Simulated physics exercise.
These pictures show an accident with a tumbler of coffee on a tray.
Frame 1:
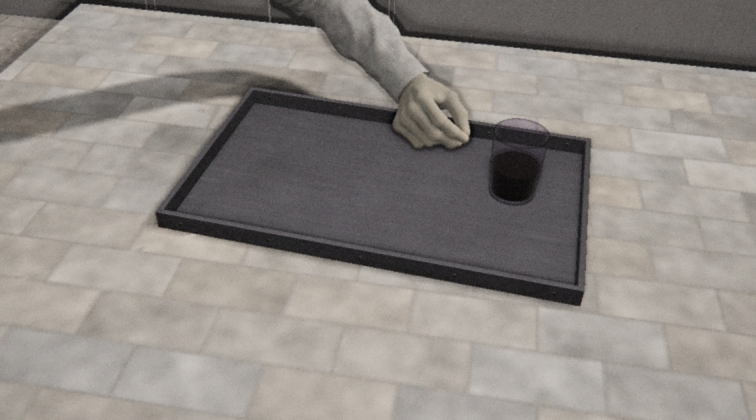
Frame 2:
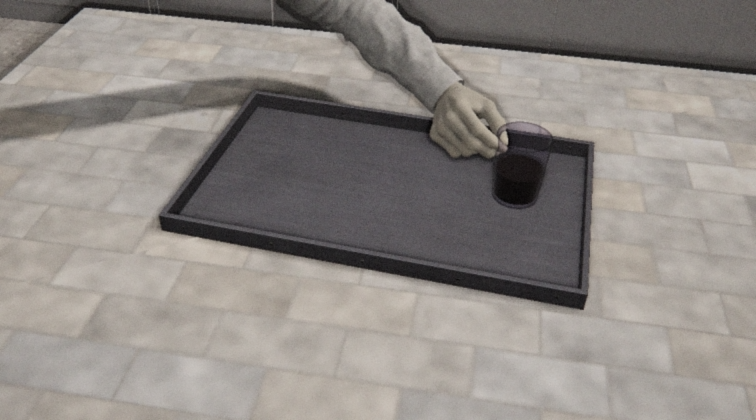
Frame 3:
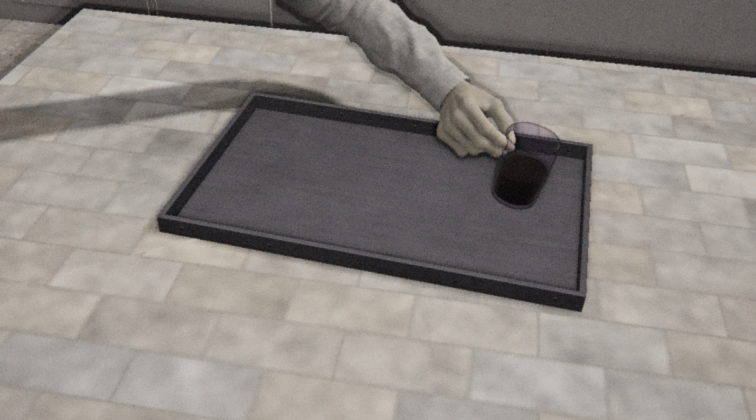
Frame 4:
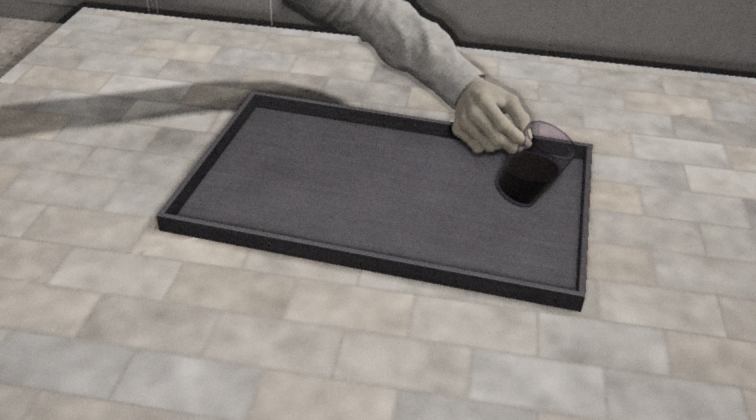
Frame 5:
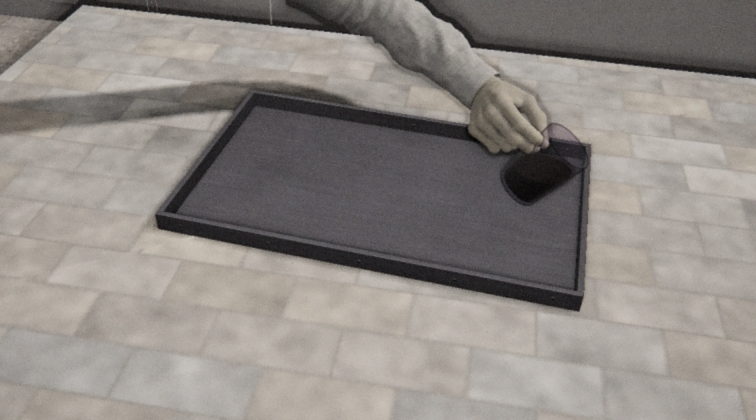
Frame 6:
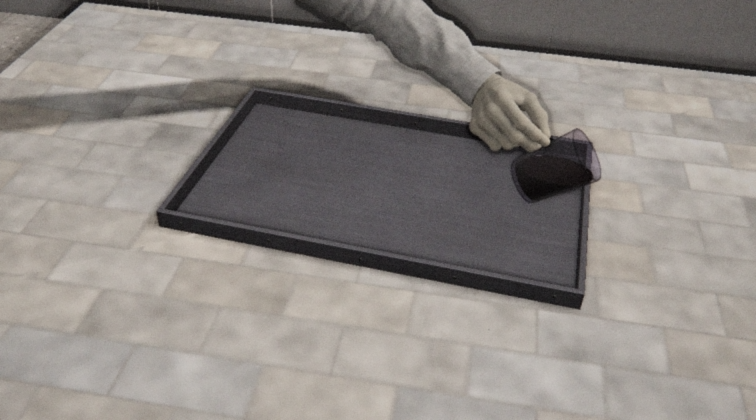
The video shows a hand reaching right across the back edge of a dark rectangular tray to an upright, clear tumbler of dark liquid, then pushing its upper part so that it tilts steadily further to the right.
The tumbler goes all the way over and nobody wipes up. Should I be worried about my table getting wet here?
Yes, the table gets wet.
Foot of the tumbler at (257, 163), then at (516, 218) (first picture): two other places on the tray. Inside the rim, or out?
In the first try it keeps within the tray; in the second it escapes from the tray.
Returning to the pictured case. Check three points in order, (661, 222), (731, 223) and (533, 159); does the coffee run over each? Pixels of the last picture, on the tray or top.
The first is reached; the next in the puddle; the last untouched.
Shortly, the tumbler lies across the rim; the puddle covers about as much as a plate; it has landed past the rim.
Then, the puddle covers about as much as a tray; it has landed past the rim.
At the finish, the puddle covers about as much as a tray; it has landed past the rim.
